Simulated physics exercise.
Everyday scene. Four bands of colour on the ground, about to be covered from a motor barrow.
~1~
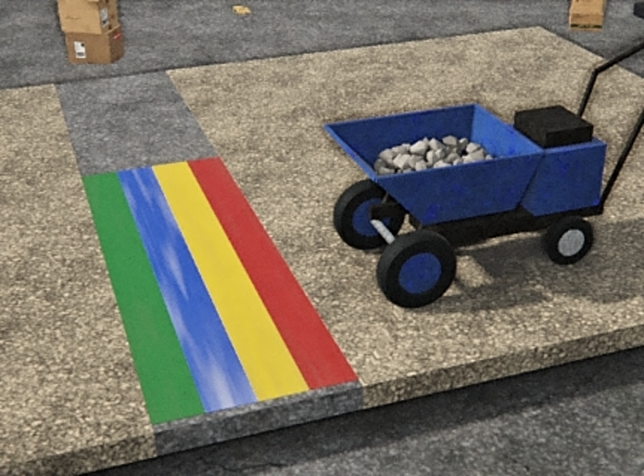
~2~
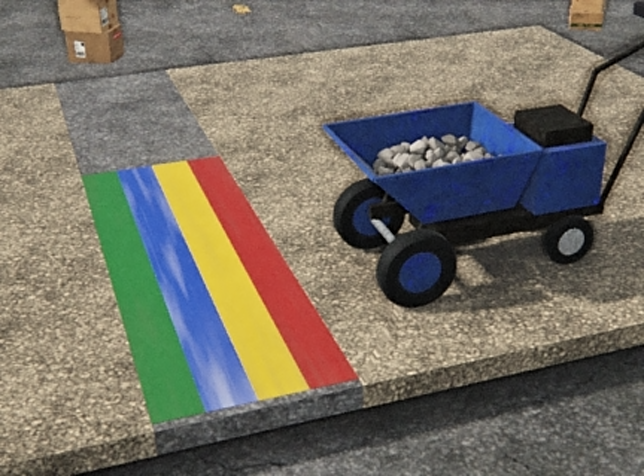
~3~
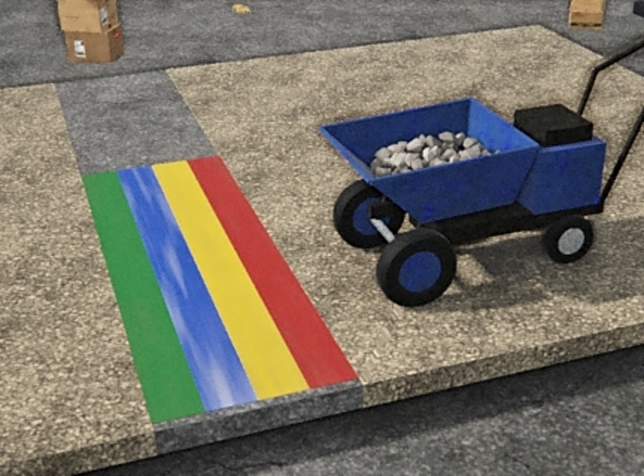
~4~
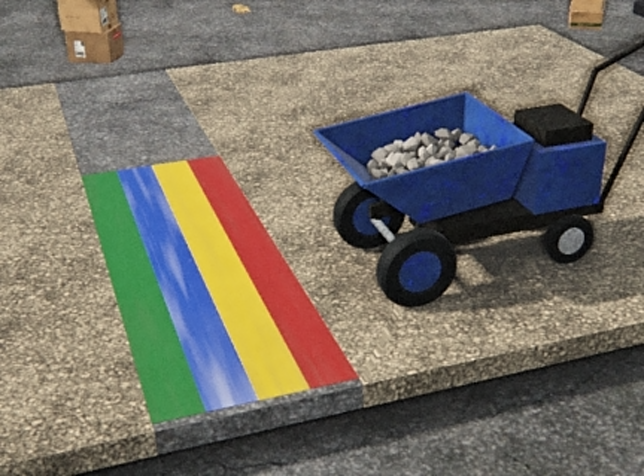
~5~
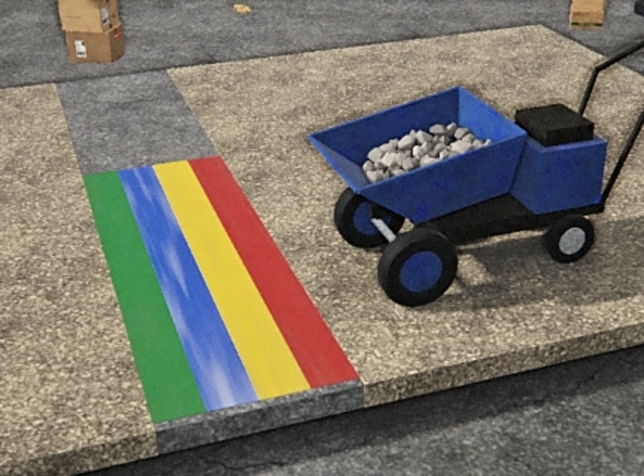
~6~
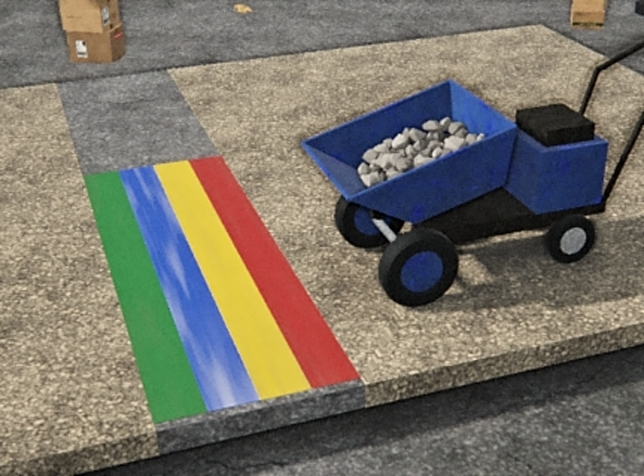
At first, a blue motor barrow loaded with broken stones stands with its skip level, to the right of green, blue, yellow and red bands on the ground. The skip then gradually tilts forward, its lip lowering toward the left while its back rises, and the stones stay inside.
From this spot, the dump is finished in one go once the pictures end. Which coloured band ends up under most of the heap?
The yellow one.
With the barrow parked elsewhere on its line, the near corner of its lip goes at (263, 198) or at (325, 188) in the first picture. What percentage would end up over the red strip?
The first spot yields roughly 0 percent, the second roughly 0 percent.
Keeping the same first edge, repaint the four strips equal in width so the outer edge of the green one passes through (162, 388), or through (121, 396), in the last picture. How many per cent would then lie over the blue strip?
20 % and 10 %.
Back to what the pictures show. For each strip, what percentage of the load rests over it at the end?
Per cent of the load - red strip: 20, yellow strip: 40, blue strip: 20, green strip: 10.
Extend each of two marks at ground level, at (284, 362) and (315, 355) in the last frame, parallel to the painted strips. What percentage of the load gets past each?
Respectively 60 and 80 %.
Soon, skip tipped steeply; all in the skip.
A while on, skip tipped right over; most in the skip; a small part over the red strip; a small part over the yellow strip.
Towards the end, skip tipped right over; a small part in the skip; about a quarter over the red strip; about a third over the yellow strip; about a quarter over the blue strip; a small part over the green strip.
Finally, skip tipped right over; a small part in the skip; about a quarter over the red strip; about a third over the yellow strip; about a quarter over the blue strip; a small part over the green strip.
